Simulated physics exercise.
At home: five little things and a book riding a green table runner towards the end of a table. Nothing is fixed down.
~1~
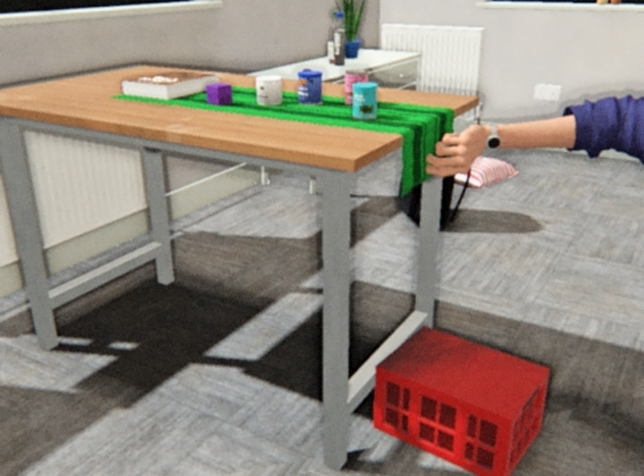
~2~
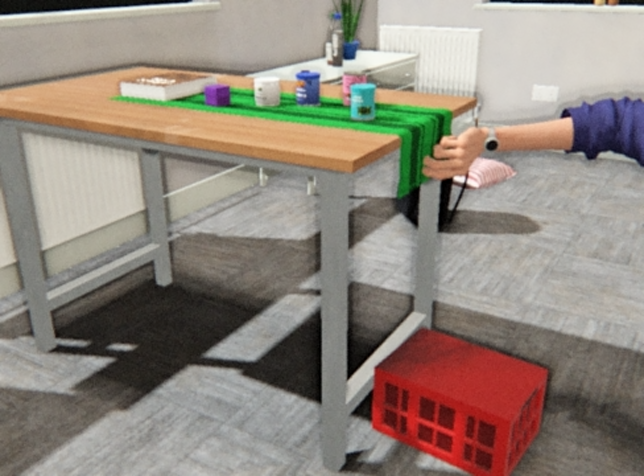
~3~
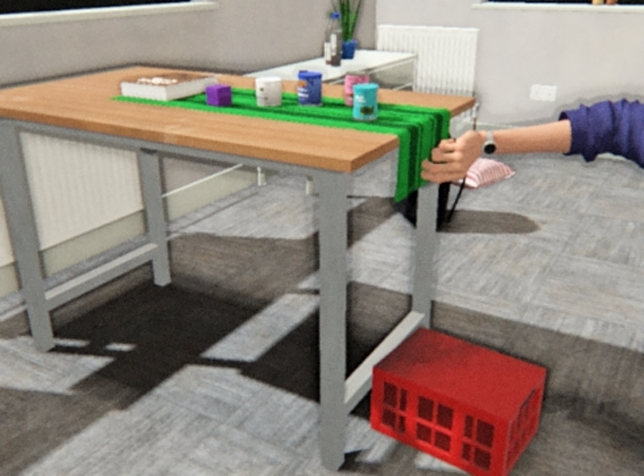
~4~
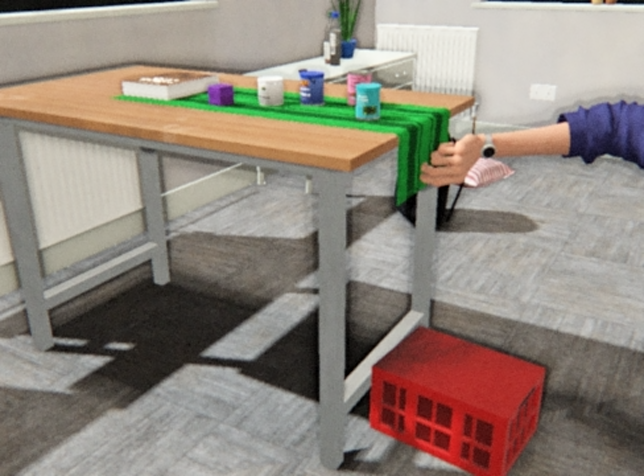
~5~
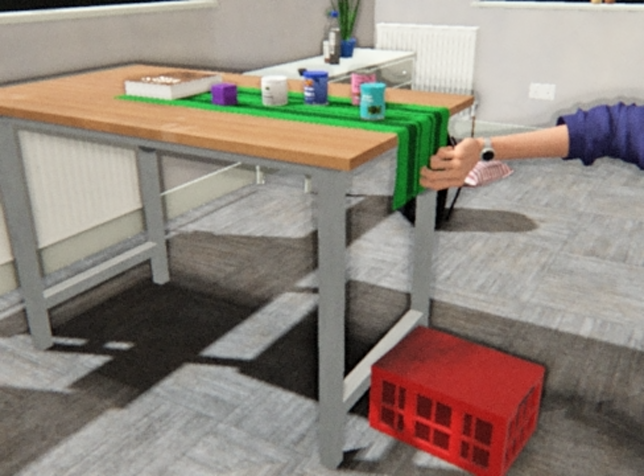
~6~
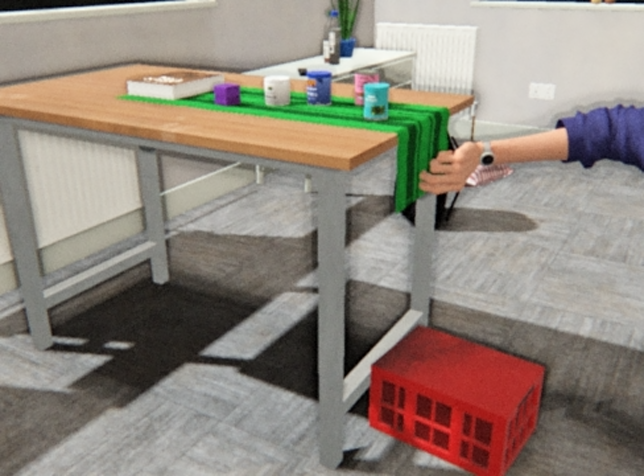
A hand in a purple sleeve, wearing a watch, grips the hanging end of a green runner on a wooden table with grey legs, seen from slightly above in a grey-floored room. On the runner sit a book, a purple cube, a white pot and blue, pink and turquoise cans, with a red crate below. The hand draws the cloth slightly down, the objects shift slightly right, and its fingers loosen.
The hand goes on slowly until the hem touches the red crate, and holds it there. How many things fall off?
The answer is four.
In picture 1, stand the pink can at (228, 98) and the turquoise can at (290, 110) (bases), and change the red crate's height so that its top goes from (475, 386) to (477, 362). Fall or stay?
The pink can remains up; the turquoise can tumbles off.
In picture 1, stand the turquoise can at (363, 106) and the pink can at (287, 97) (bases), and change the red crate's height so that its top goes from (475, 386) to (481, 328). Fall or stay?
The turquoise can drops off; the pink can holds on.
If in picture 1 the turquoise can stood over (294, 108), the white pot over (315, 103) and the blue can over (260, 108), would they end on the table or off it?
The turquoise can is carried off, the white pot drops off, the blue can tumbles off.
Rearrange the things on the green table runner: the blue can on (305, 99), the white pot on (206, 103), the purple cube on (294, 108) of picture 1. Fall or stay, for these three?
The blue can drops off; the white pot remains up; the purple cube drops off.
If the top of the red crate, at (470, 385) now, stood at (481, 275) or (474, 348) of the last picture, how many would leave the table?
Over the edge go 1 and 3.
Soon after, hem near (420, 284); turquoise can and pink can gone.
After that, hem near (419, 323); turquoise can, pink can and blue can gone.
In the end, hem on the crate; turquoise can, pink can, blue can and white pot gone. Over the edge go four.
